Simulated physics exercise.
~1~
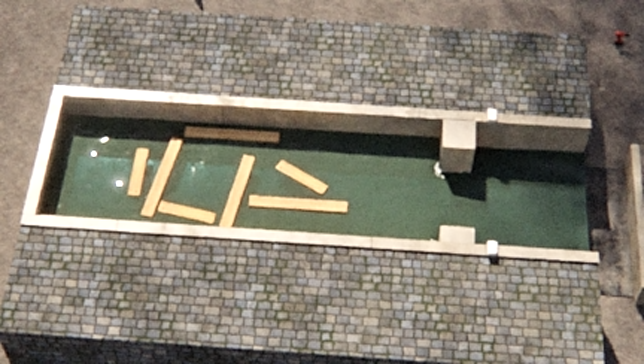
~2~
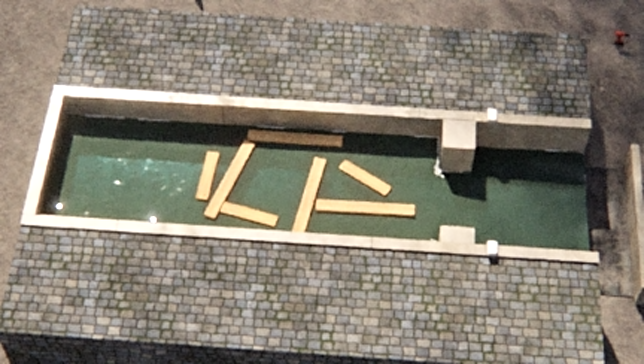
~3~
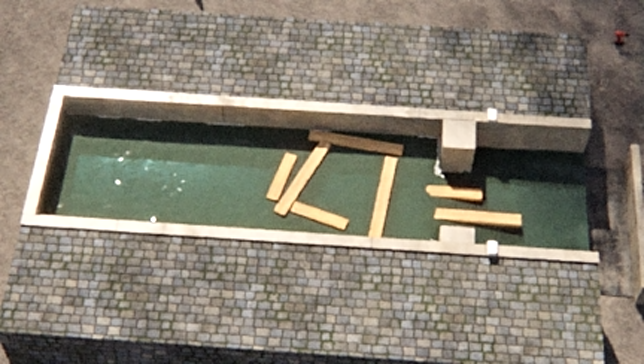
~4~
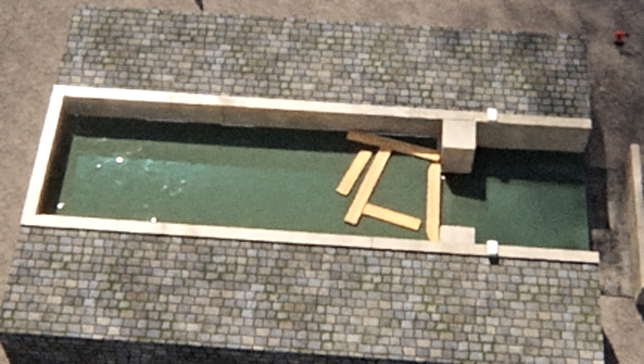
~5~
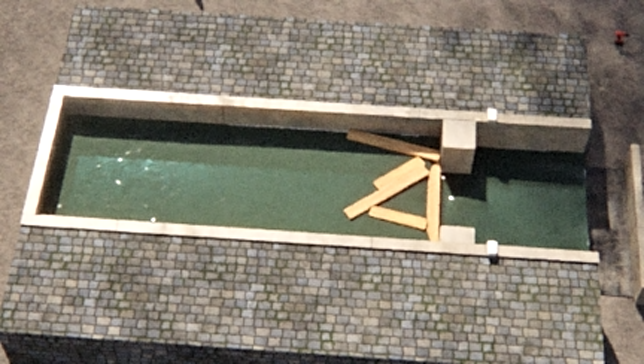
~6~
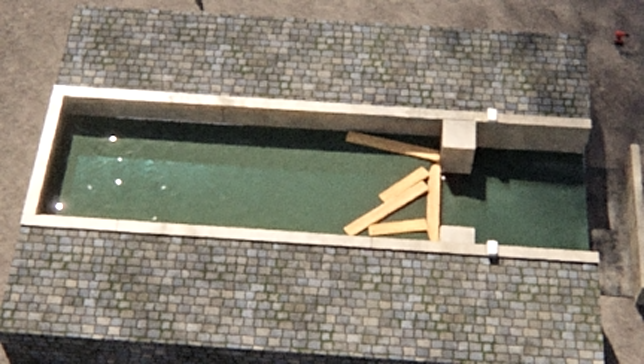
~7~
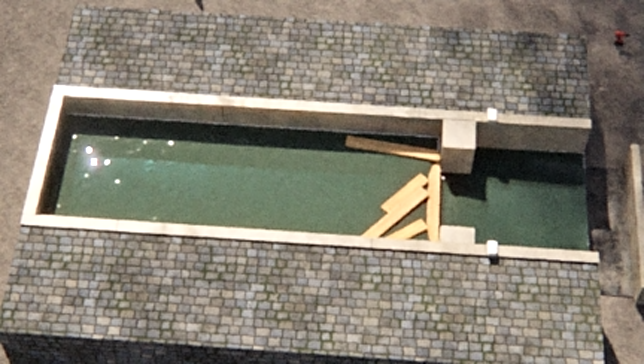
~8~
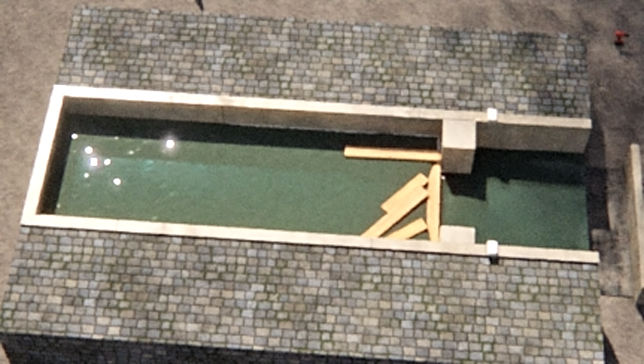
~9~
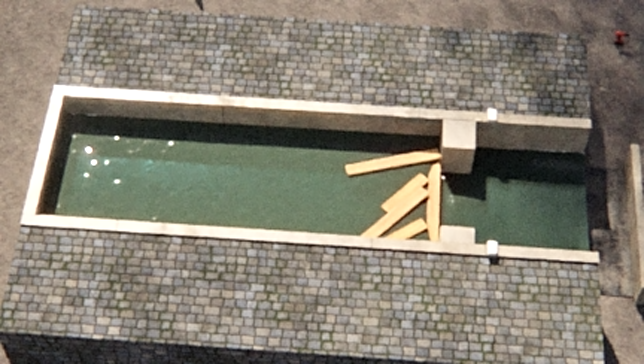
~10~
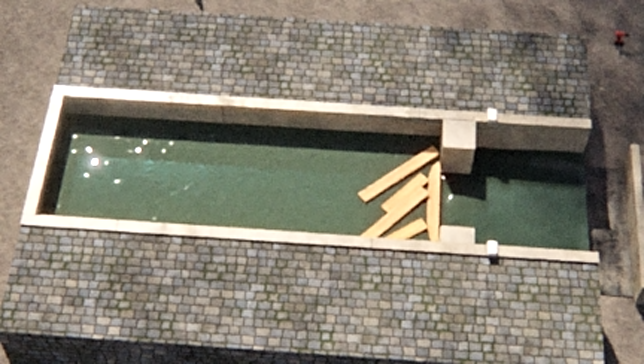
Seven yellowish wooden planks float on a green channel of water, seen from high above, with pale walls and grey cobbled banks on either side. They drift together to the right, towards a narrow gap between two pale blocks near the white marks. Two planks pass through the gap and disappear, while an upright one lodges across the opening. The others gather behind it, turning and slanting against one another. The uppermost plank swings downward last, and the clip ends with five planks jammed at the gap and clear water beyond.
